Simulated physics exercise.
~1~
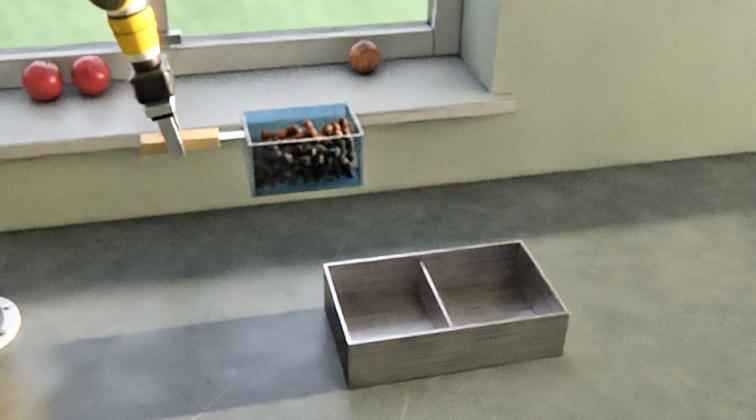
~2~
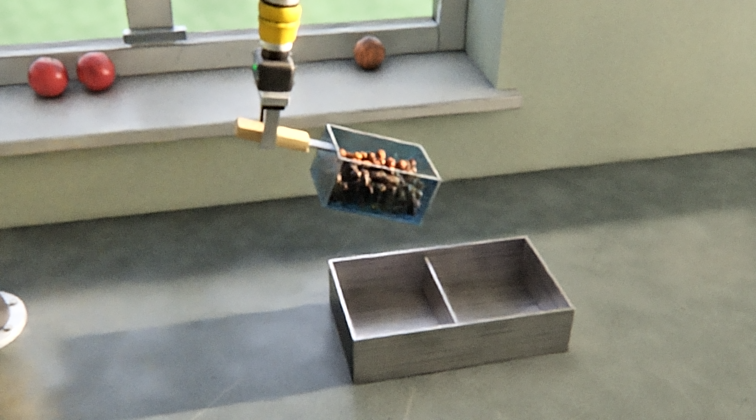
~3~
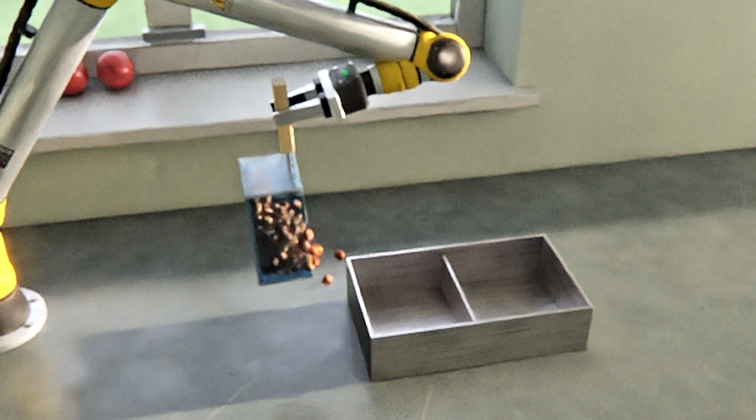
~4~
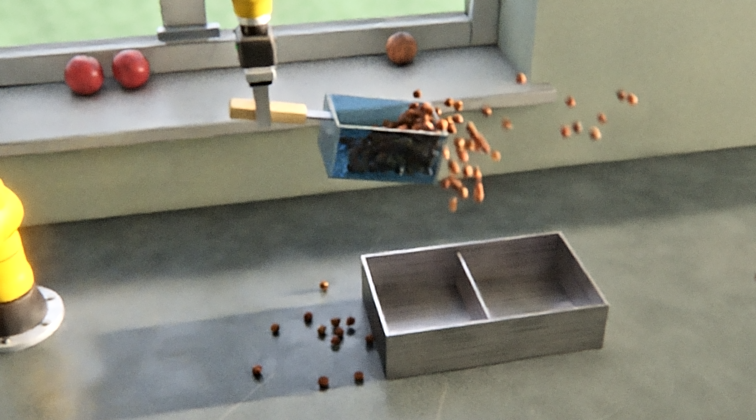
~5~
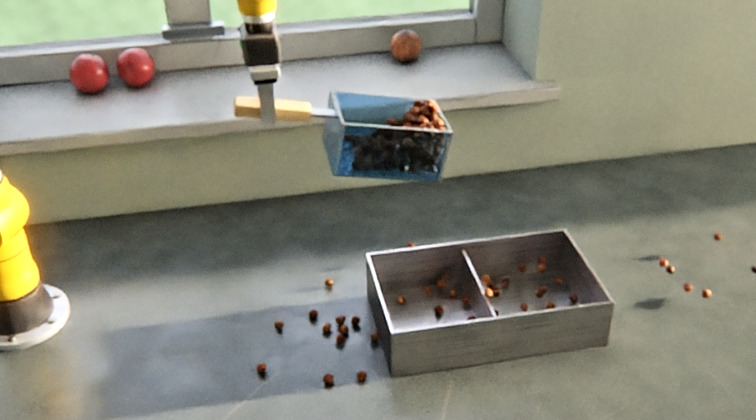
A robot arm tips a blue box, scattering hazelnuts onto the table and into a crate.
